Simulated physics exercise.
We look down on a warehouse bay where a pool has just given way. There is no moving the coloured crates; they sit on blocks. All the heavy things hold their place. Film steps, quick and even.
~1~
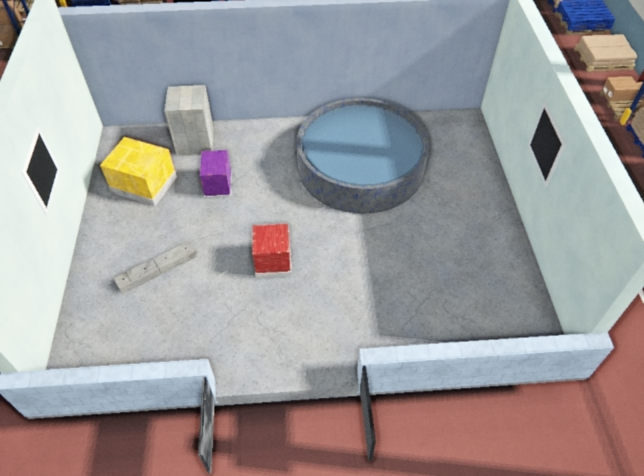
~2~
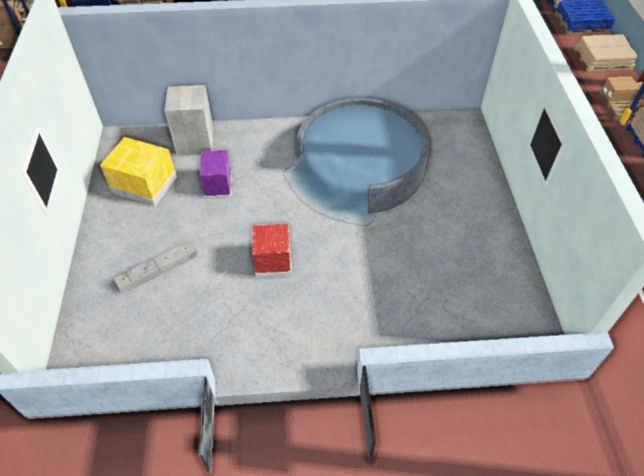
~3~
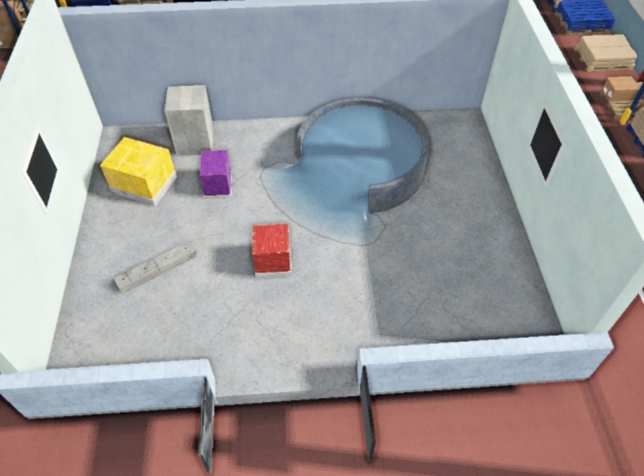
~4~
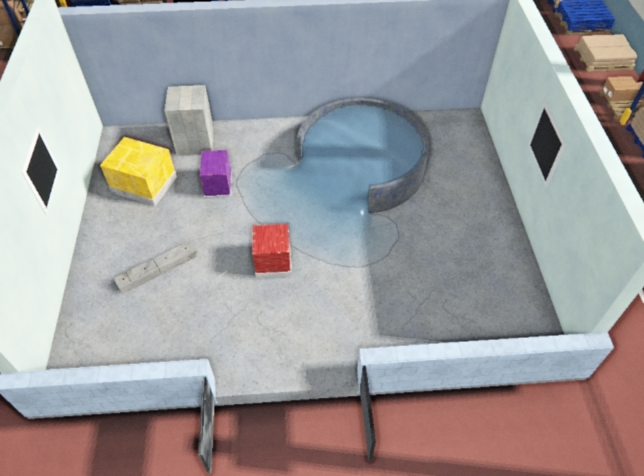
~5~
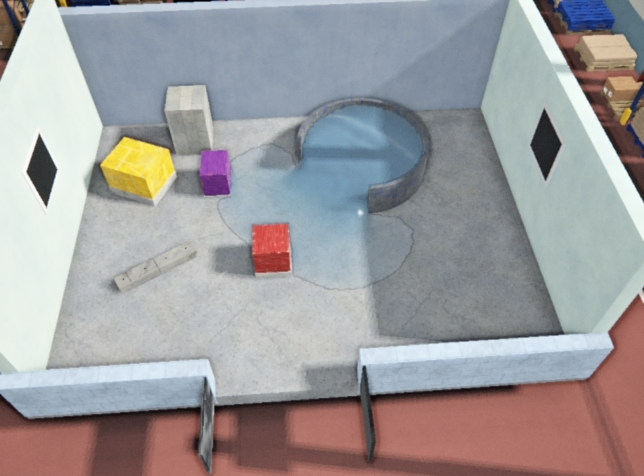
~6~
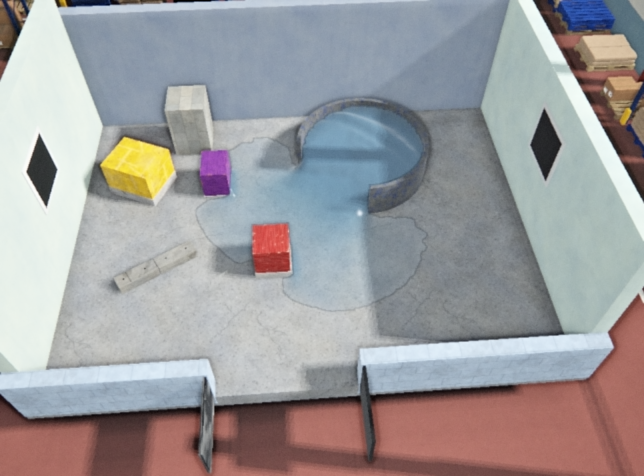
Round pool giving way at its front left side, water spreading across the grey floor around the red crate and beside the purple one.
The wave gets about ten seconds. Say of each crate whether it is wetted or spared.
The yellow crate is spared. The purple crate is hit. The red crate is hit.
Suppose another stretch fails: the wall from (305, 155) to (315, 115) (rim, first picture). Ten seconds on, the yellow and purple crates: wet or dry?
In short: Yellow crate gets drenched; purple crate gets drenched.
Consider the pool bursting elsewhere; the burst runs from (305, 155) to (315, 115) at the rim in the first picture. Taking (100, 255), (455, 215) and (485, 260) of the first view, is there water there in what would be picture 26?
Soaked / unwetted / unwetted.
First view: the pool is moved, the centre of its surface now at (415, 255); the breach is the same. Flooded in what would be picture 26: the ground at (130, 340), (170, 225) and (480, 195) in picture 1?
The first spot is inundated, the second not reached, and the third not reached.
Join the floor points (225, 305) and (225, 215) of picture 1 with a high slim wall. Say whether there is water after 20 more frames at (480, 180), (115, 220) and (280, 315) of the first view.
As listed: Clear, wet, covered.
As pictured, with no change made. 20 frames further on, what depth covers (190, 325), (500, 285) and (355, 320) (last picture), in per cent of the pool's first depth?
In order: About 4, 0 and 8 in a hundred.
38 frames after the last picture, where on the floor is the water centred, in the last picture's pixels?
Centre of mass: Roughly (248, 239).
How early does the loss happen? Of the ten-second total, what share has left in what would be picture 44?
By then, close to 75 % of it.
A moment on, water covers 35 % of the floor; the yellow crate water round its plinth, the purple crate water round its plinth, the red crate water round its plinth.
Next, water covers 45 % of the floor; the yellow crate water round its plinth, the purple crate water round its plinth, the red crate water round its plinth.
Then, water covers 60 % of the floor; the yellow crate water round its plinth, the purple crate water round its plinth, the red crate water round its plinth.
Later, water covers 75 % of the floor; the yellow crate water round its plinth, the purple crate water round its plinth, the red crate water round its plinth.
In the end, water covers 100 % of the floor; the yellow crate stayed above the water, the purple crate was topped, the red crate was topped.
